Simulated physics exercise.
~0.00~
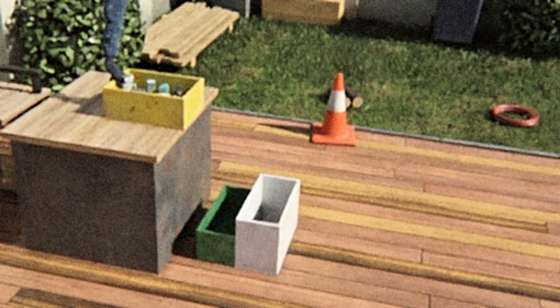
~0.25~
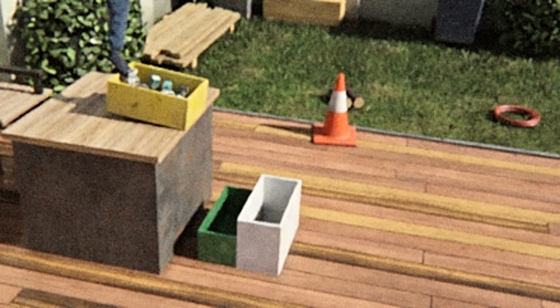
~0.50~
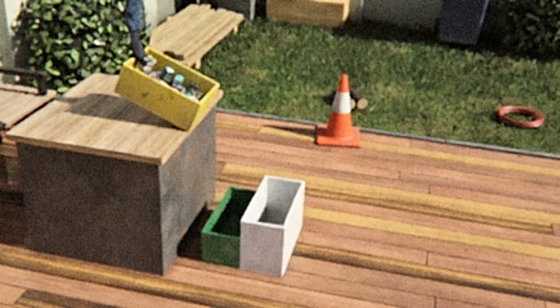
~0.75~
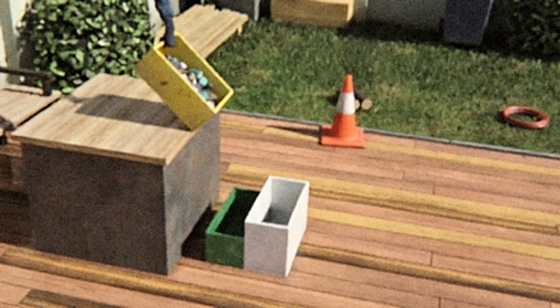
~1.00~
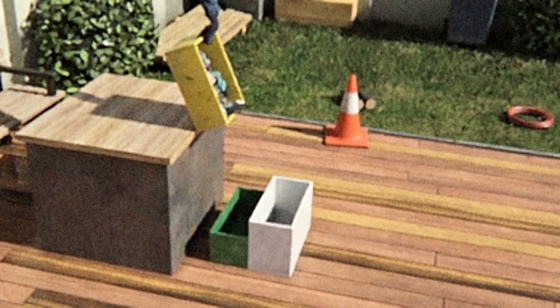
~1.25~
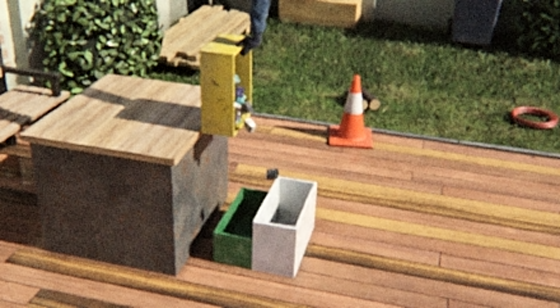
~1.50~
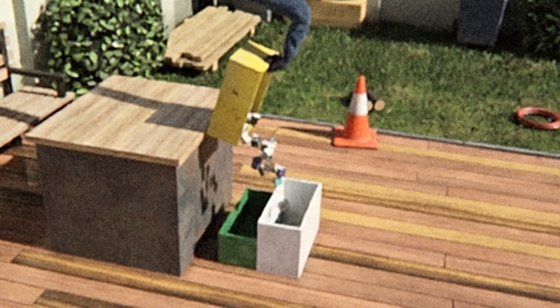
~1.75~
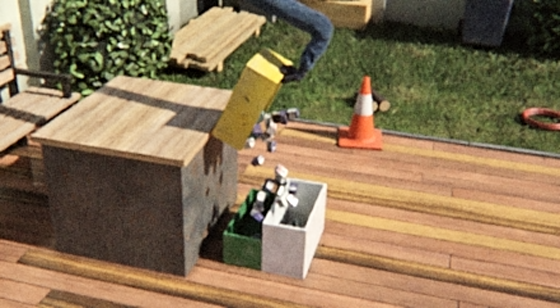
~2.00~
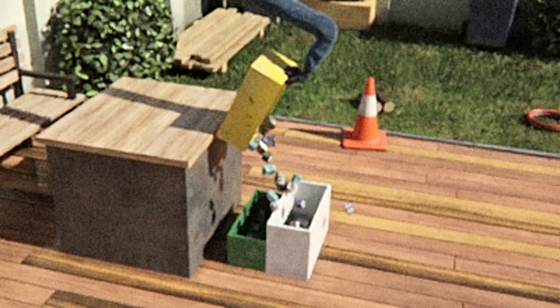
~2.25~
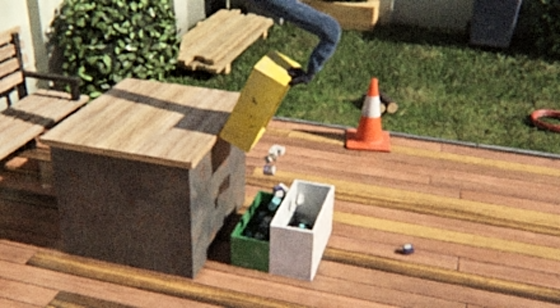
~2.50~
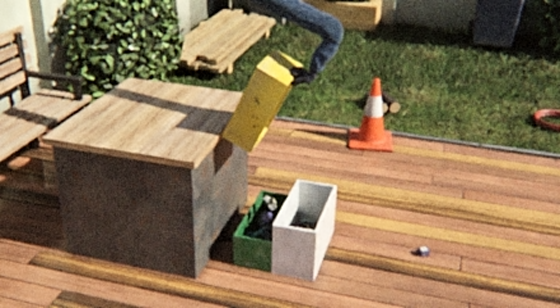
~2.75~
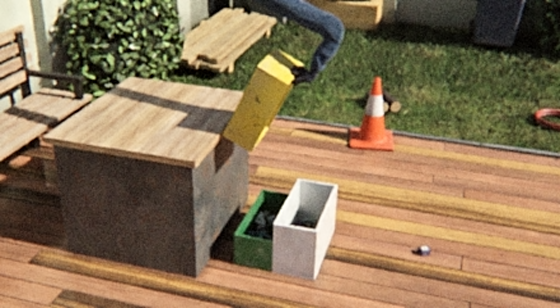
A blue arm tips a yellow crate, spilling small cartons into two boxes and one onto the deck.
